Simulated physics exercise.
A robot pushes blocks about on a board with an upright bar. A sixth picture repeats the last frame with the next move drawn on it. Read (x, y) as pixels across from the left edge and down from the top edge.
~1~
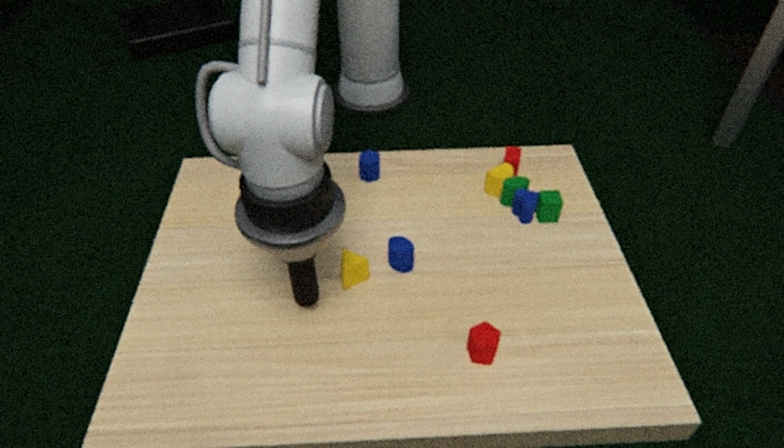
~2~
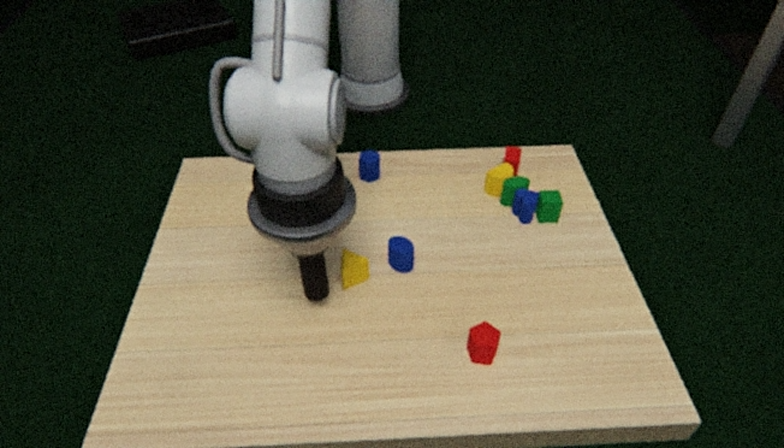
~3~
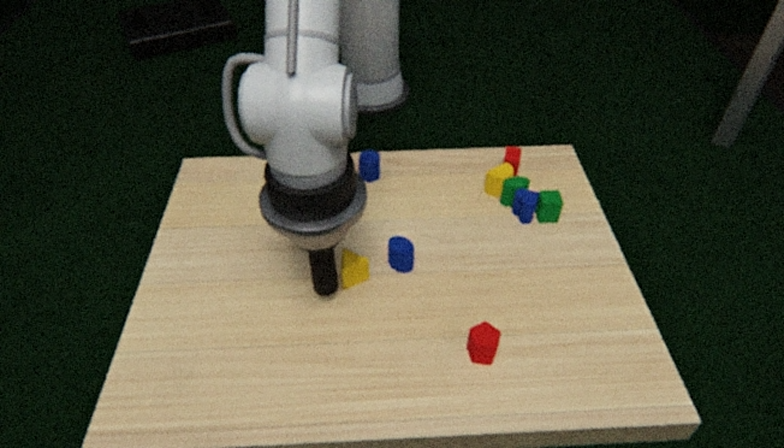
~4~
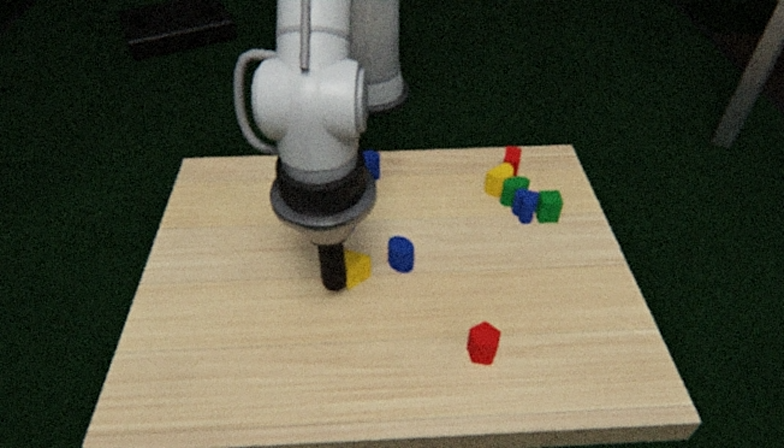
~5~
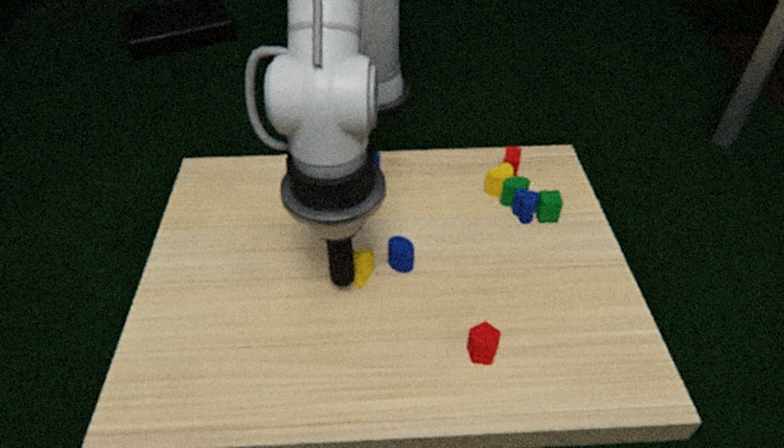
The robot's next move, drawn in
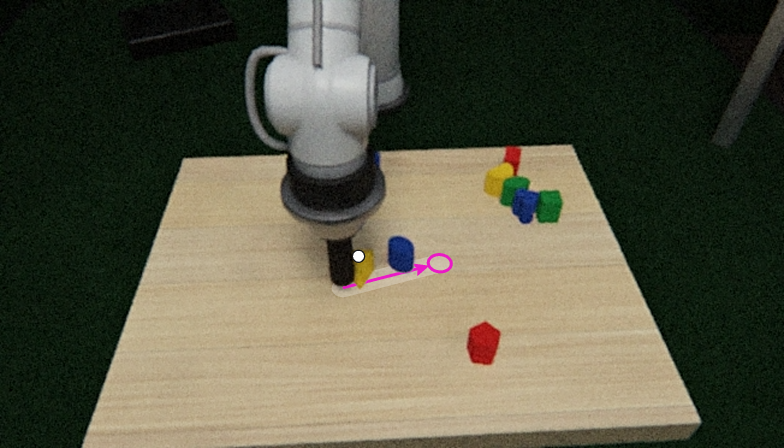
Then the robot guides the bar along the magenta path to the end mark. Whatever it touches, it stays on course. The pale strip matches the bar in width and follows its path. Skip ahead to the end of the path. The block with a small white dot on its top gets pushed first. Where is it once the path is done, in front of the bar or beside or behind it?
The block with a small white dot on its top slips off.
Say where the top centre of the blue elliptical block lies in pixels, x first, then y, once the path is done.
The top centre is at (423, 230).
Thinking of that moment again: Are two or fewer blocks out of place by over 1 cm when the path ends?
I expect so.
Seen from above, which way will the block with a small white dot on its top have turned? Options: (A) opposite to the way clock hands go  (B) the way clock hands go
A: Opposite to the way clock hands go.
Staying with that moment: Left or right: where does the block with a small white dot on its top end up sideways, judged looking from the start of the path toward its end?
It gets pushed left.
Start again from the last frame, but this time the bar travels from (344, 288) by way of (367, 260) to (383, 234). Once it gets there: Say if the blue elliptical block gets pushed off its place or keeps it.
It gets no push and keeps its place.
Path on the board, from (344, 288) to (440, 263); the dot is on the yellow three-sided block.
The first path, step by step. One third of the way, bar (377, 269); yellow three-sided block (381, 244), turned 40° anticlockwise.
Two thirds of the way, bar (410, 261); yellow three-sided block (383, 239), turned 60° anticlockwise; blue elliptical block (416, 235).
At the end, bar (441, 253); yellow three-sided block (383, 239), turned 60° anticlockwise; blue elliptical block (423, 230), turned 60° anticlockwise.
